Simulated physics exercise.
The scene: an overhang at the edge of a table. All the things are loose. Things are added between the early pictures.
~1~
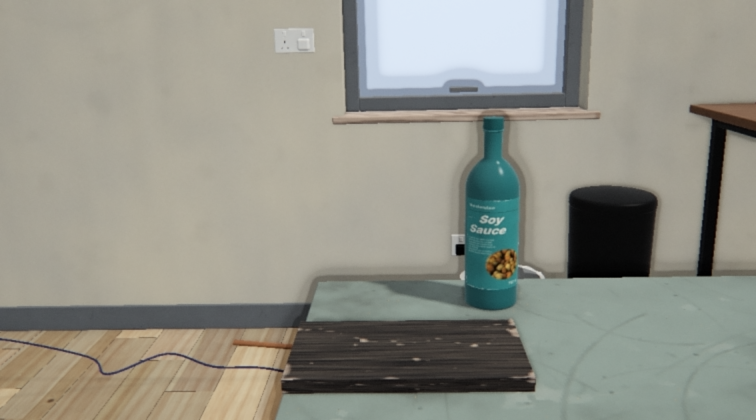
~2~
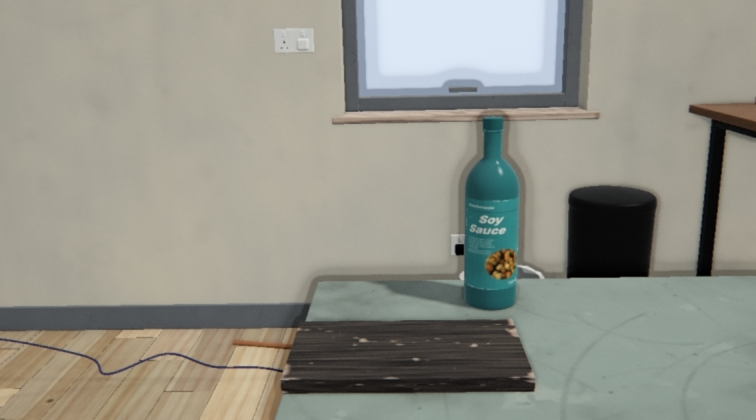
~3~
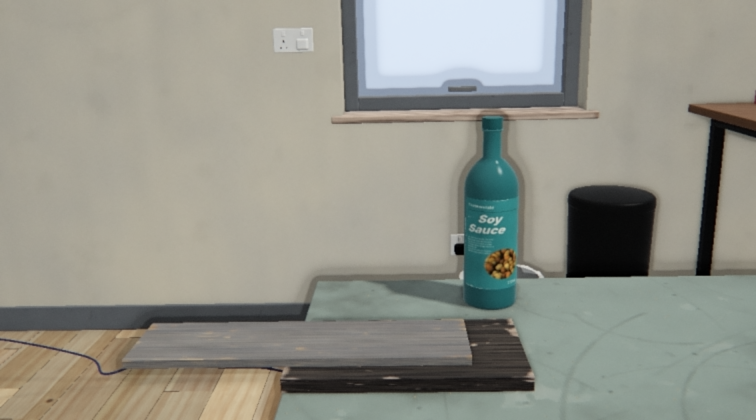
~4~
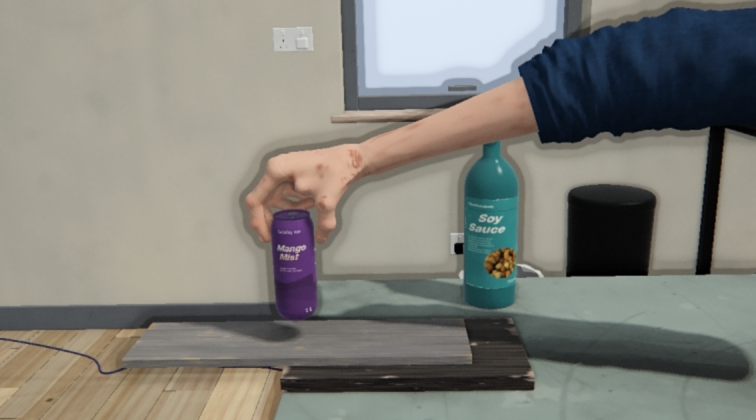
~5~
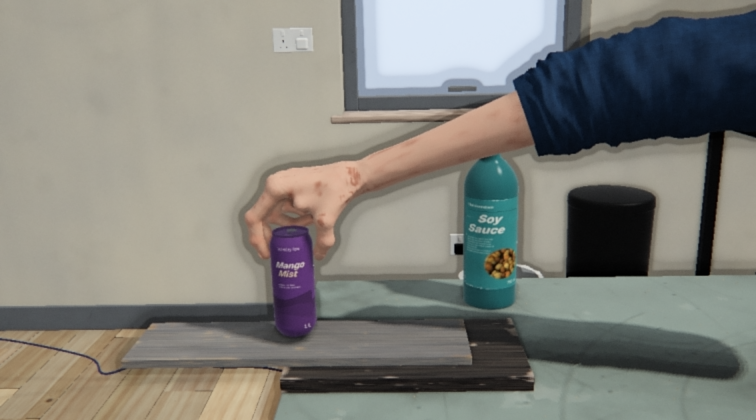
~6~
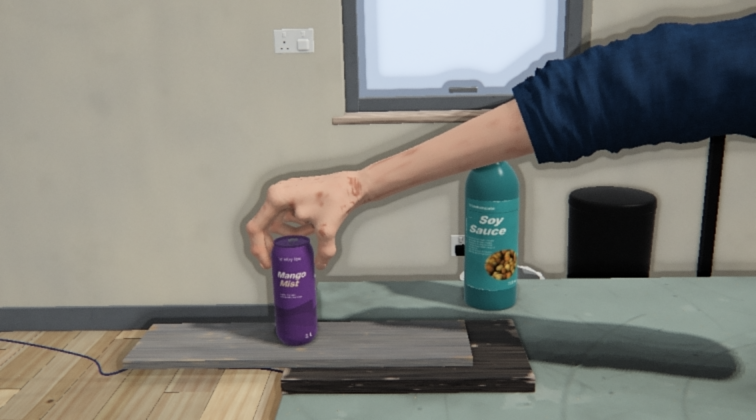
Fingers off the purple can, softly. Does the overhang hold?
In the end the board keeps its balance.
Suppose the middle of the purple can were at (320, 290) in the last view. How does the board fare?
Then it keeps its balance.
Then, 0.90 s on from there, no change.
Then, 1.80 s on from there, purple can resting near (294, 292).
In the end, all 4 unmoved. At the end, from the last picture's camera, purple can near (295, 292). The board stays on the table.
